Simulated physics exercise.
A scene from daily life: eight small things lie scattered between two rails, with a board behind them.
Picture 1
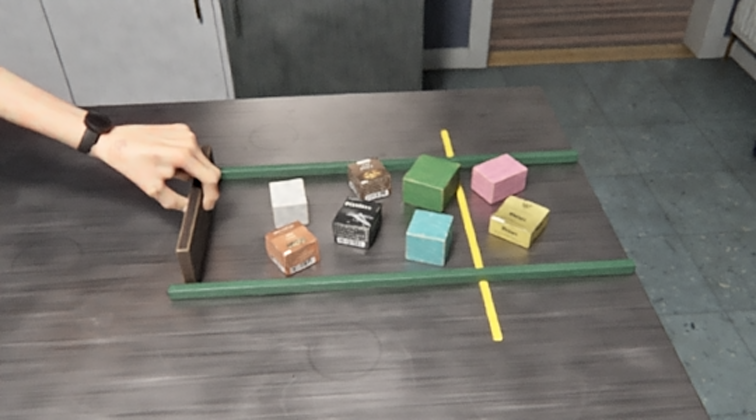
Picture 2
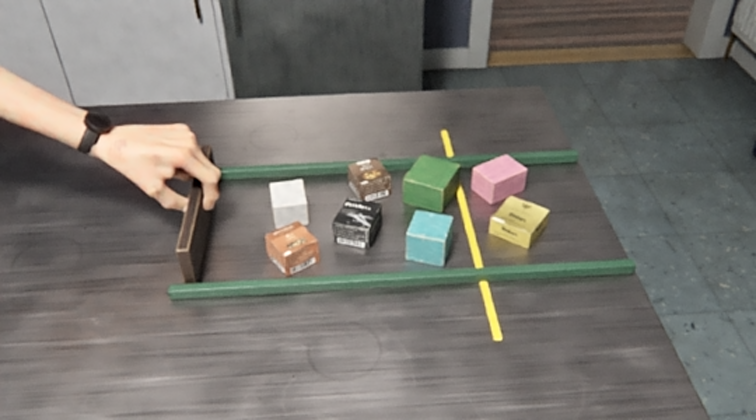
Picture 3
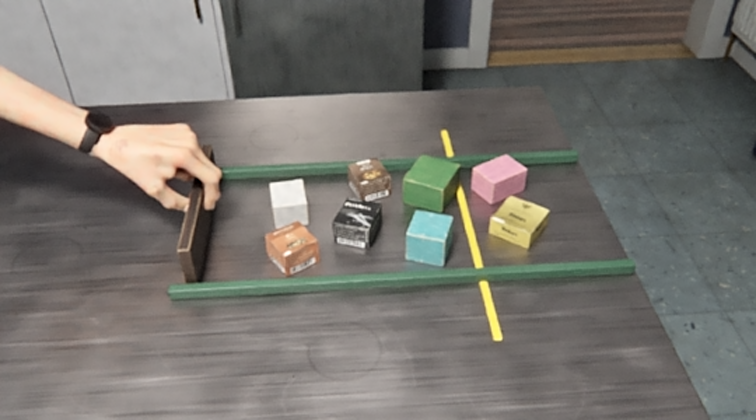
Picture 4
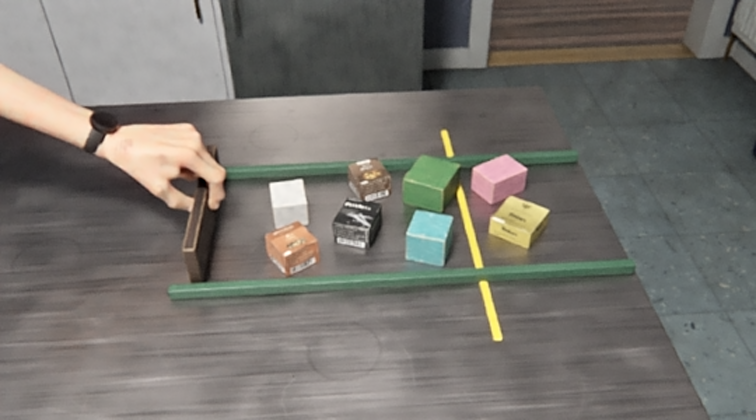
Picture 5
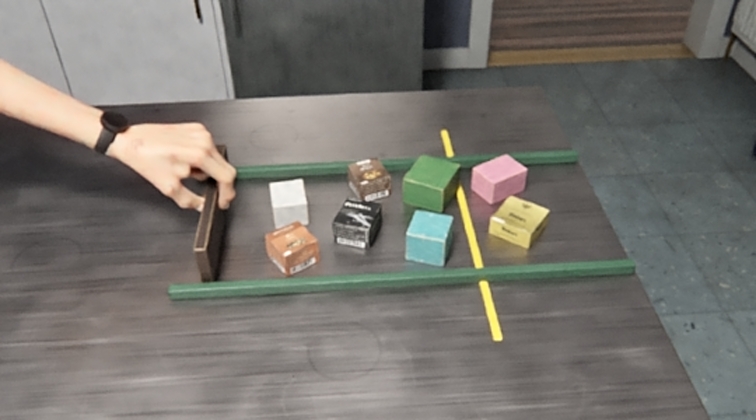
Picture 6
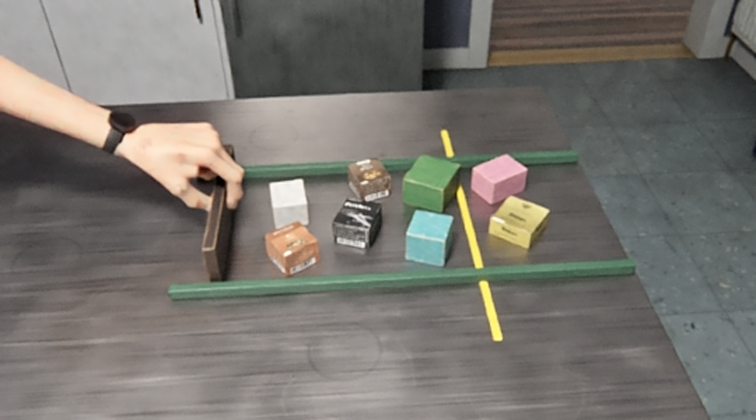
A hand gripped a dark board at the left end of two green rails and, after staying still at first, slid it slightly right, while the eight small boxes and blocks stayed put.
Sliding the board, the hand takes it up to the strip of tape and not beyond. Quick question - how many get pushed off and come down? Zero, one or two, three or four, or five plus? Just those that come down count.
After that push every one stays on the table.
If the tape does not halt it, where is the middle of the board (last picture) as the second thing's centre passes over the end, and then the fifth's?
It sits near (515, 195), and then near (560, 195).
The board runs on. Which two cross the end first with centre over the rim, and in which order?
Pink block, yellow box.
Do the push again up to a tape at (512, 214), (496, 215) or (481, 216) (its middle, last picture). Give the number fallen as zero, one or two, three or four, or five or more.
Taking the tapes one after another, the count is one to two, then none, then none.
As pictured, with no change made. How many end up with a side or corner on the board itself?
It adds up to 3.
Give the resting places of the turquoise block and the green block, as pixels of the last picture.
The first sits around (543, 238), while the other sits around (516, 179).
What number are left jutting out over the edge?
The total comes out at 0.
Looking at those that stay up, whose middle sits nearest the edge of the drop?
That would be the pink block.
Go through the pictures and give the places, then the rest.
In the first picture, yellow box (519, 221); pink block (499, 179); green block (432, 183); board (199, 211); tape (466, 216).
In the second picture, pink block (499, 179); brown box (369, 180).
In the third picture, green block (432, 184); turquoise block (429, 238).
In the fourth picture, yellow box (519, 221); board (205, 211).
In the fifth picture, pink block (499, 179); white block (289, 204).
In the sixth picture, yellow box (519, 221); pink block (499, 179); green block (432, 184); board (223, 210); tape (466, 216).
Soon after, none off yet; yellow box at rest near (519, 221); pink block at rest near (499, 179); green block at rest near (432, 184).
At rest, the number that fall off is zero.
